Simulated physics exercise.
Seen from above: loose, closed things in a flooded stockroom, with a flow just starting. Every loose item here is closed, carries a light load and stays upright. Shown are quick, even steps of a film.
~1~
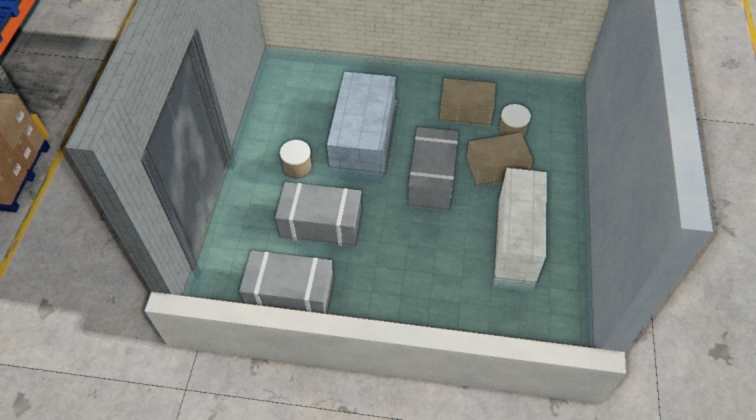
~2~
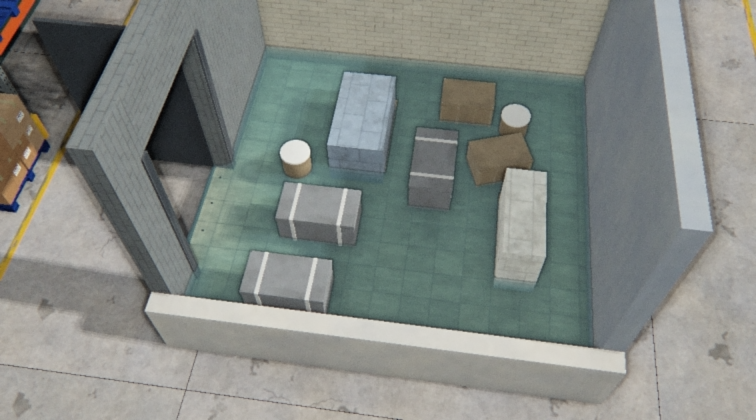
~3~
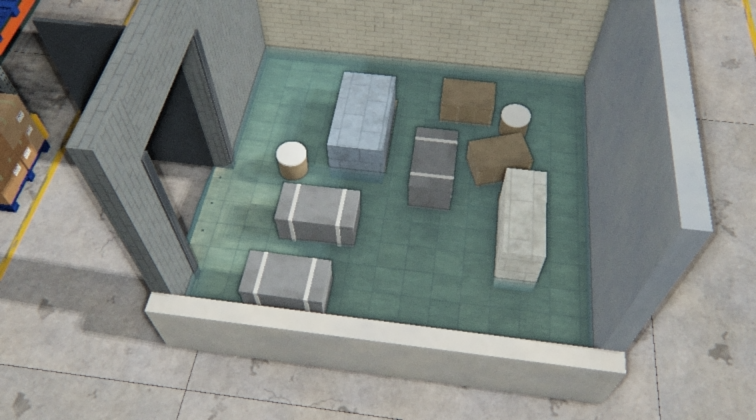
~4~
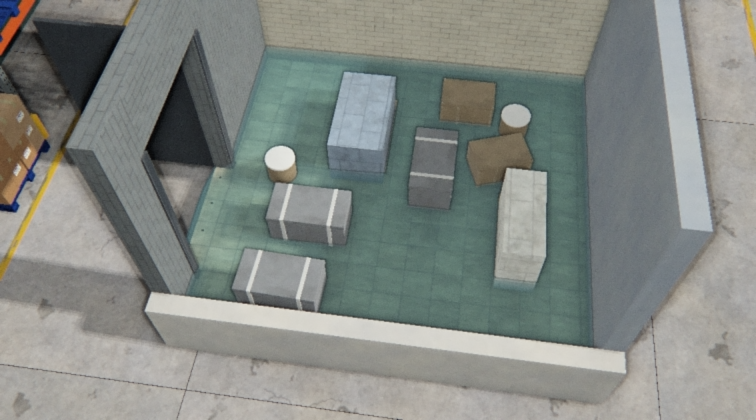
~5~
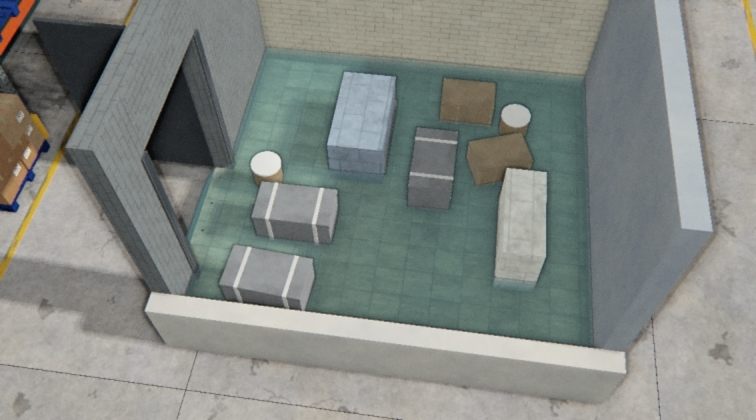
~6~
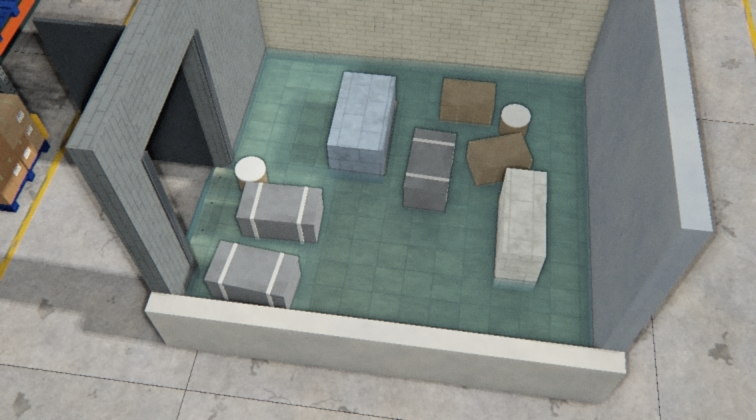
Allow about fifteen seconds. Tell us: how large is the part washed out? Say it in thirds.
What's gone ends up between a third and two thirds of the lot.
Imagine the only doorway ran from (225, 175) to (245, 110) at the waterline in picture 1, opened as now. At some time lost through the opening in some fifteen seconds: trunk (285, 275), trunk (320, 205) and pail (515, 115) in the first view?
Going through them in turn: Remains behind; escaped; remains behind.
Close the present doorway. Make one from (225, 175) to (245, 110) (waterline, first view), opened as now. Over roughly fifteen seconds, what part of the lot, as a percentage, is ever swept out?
Estimate: Close to 30 %.
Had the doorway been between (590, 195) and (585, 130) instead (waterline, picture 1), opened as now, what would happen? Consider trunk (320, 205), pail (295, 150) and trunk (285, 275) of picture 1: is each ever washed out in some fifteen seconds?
My answer, each in turn: Not lost, not lost, not lost.
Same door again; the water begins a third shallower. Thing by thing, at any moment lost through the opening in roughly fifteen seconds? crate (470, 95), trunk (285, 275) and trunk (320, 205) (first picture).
Result per object, as listed: Retained / washed away / washed away.
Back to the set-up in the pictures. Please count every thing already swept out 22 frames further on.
I make it 4.
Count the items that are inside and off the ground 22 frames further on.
3.
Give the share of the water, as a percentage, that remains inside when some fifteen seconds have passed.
About 44 percent.
A moment on, 1 of 7 are out; 6 afloat.
Next, 3 of 7 are out; 4 afloat.
Later, 4 of 7 are out; 3 afloat.
In the end, 4 of 7 are out; 3 afloat.
